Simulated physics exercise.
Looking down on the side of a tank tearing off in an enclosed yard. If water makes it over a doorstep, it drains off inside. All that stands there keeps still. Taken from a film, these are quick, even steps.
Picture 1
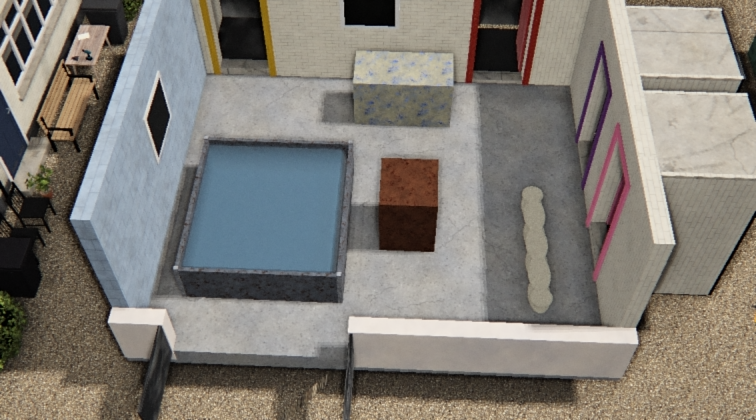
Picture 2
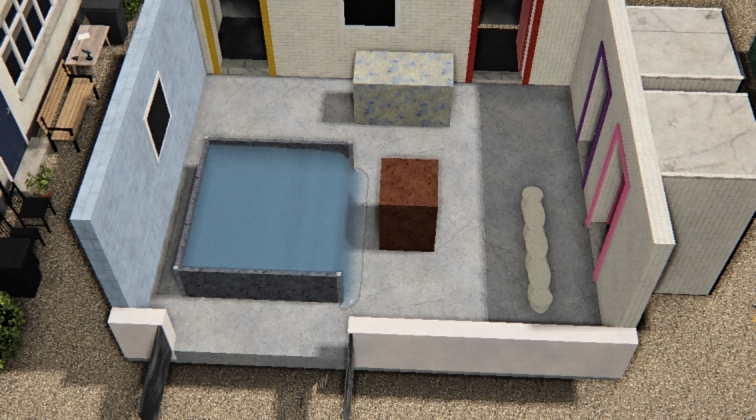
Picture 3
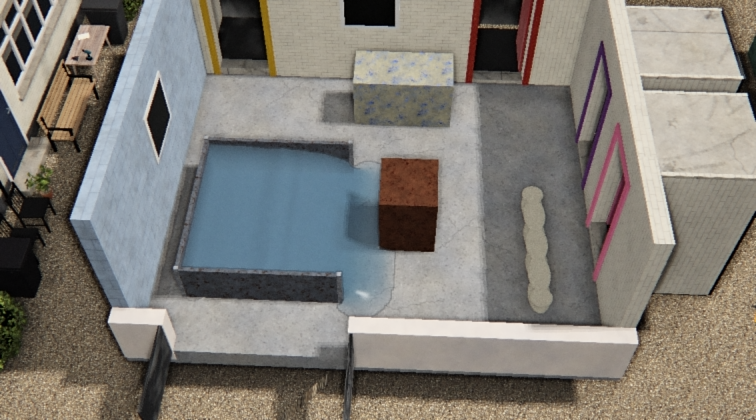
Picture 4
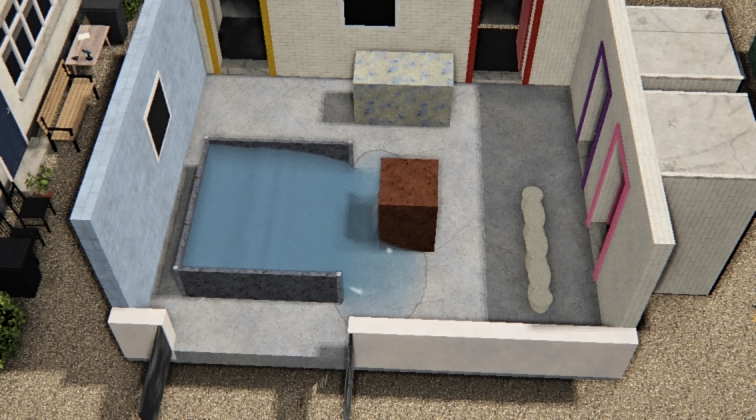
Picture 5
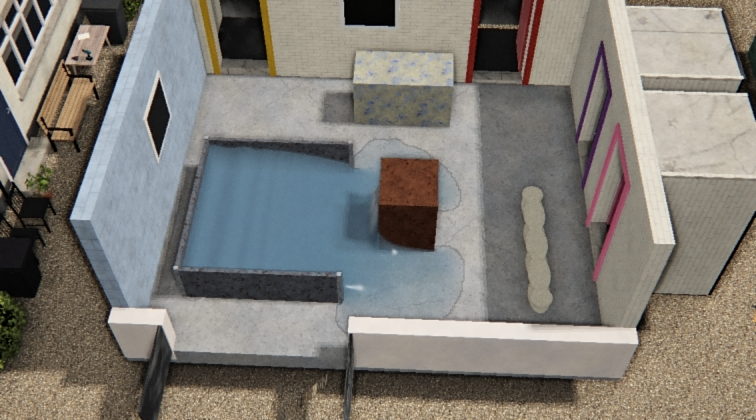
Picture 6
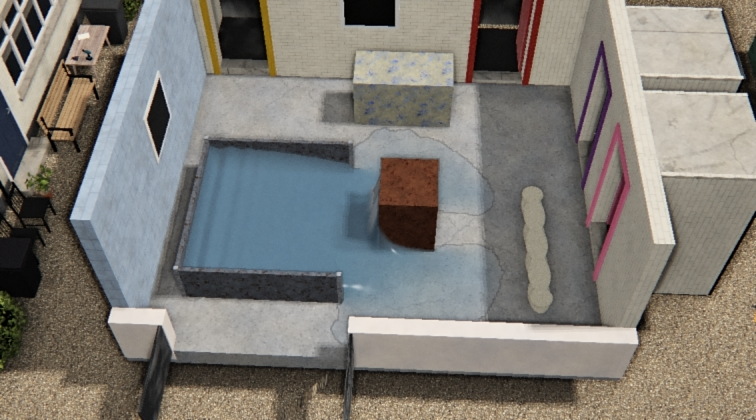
We see a walled yard from above as the right side of a dark-edged tank gives way and blue water pours out, spreading rightward across the pale floor and around both sides of a motionless reddish-brown block.
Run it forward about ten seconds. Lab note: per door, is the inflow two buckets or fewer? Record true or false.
Purple door false; yellow door true; red door false; pink door true.
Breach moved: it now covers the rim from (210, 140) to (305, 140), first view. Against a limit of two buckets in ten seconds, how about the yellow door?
As far as I can tell, the yellow door door breaks the threshold.
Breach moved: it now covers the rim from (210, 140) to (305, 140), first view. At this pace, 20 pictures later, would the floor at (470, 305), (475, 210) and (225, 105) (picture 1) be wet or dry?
Taking the points in order: Unwetted, unwetted and swamped.
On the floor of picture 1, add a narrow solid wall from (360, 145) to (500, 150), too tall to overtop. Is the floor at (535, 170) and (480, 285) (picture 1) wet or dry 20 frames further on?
Soaked, soaked.
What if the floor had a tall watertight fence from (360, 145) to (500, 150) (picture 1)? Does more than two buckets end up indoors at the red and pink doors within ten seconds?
Result - red door: Clears the threshold; pink door: Clears the threshold.
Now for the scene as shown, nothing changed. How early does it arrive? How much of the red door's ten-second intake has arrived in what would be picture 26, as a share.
I'd put it at about 0 per cent.
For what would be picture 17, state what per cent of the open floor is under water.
I'd put it at roughly 55 per cent.
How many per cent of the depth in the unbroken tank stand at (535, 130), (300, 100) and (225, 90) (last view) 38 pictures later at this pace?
Roughly 25, 4 and 6 per cent, in turn.
A moment on, water covers 40 % of the floor; the purple door wet at the sill, nothing in, the yellow door not reached, the red door not reached, the pink door not reached.
Next, water covers 55 % of the floor; the purple door over two buckets in, the yellow door not reached, the red door wet at the sill, nothing in, the pink door wet at the sill, nothing in.
Then, water covers 65 % of the floor; the purple door far over two buckets in, the yellow door not reached, the red door under two buckets in, the pink door wet at the sill, nothing in.
Later, water covers 85 % of the floor; the purple door far over two buckets in, the yellow door wet at the sill, nothing in, the red door far over two buckets in, the pink door wet at the sill, nothing in.
In the end, water covers 95 % of the floor; the purple door far over two buckets in, the yellow door wet at the sill, nothing in, the red door far over two buckets in, the pink door wet at the sill, nothing in.
